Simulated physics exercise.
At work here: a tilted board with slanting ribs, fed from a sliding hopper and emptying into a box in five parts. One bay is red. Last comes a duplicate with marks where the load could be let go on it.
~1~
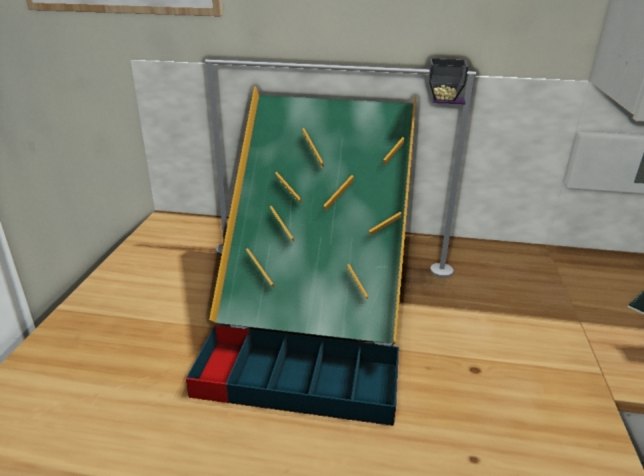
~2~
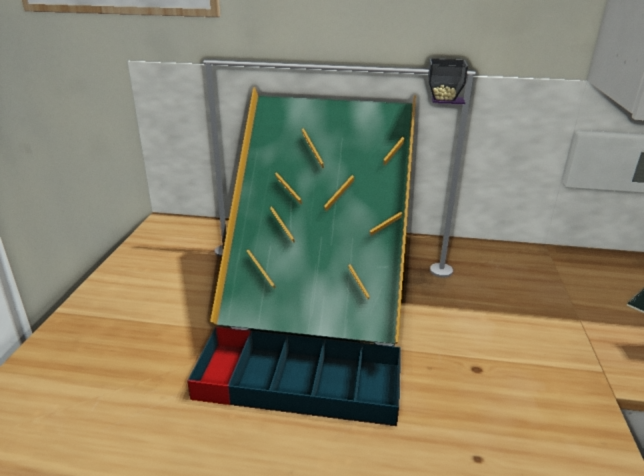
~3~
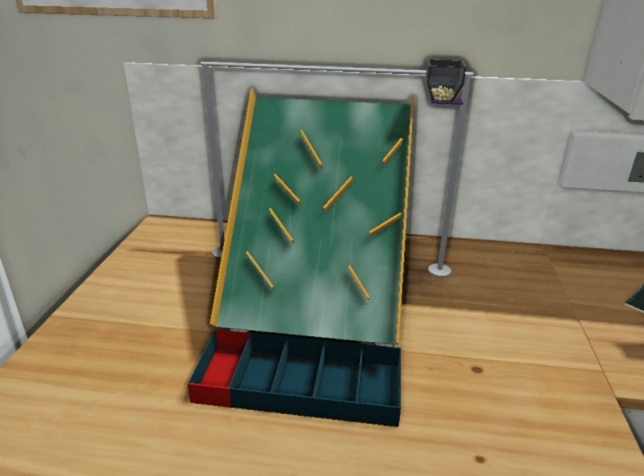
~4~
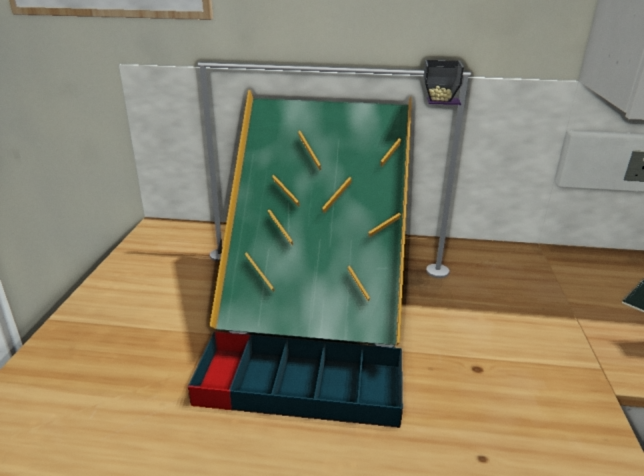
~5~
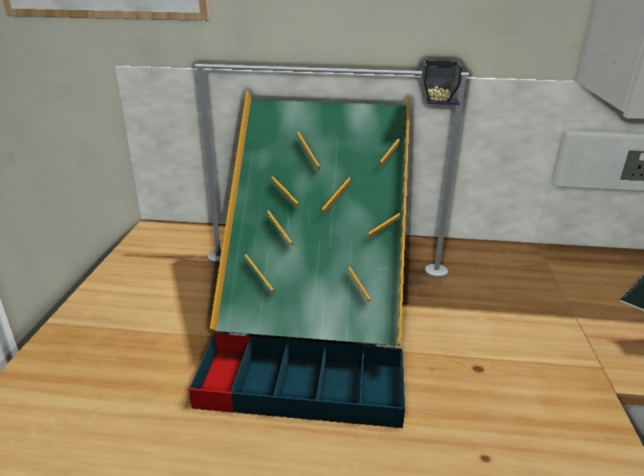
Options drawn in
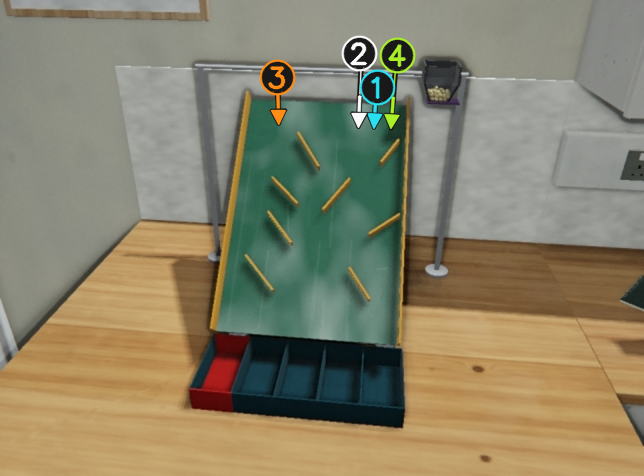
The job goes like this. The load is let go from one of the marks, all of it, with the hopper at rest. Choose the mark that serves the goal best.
Mark 3.
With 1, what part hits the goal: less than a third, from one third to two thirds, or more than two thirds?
It is less than a third.
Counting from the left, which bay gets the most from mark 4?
The third.
On the marked copy, mark 1 meets the board at (374, 123); mark 2 meets the board at (358, 122); mark 3 meets the board at (278, 119); mark 4 meets the board at (391, 123).
With 1, none in the red bay, most in other bays, a small part outside the box.
With 2, none in the red bay, most in other bays, a small part outside the box.
With 3, about a third in the red bay, about half in other bays, a small part outside the box.
With 4, none in the red bay, most in other bays, a small part held on the board, a small part outside the box.
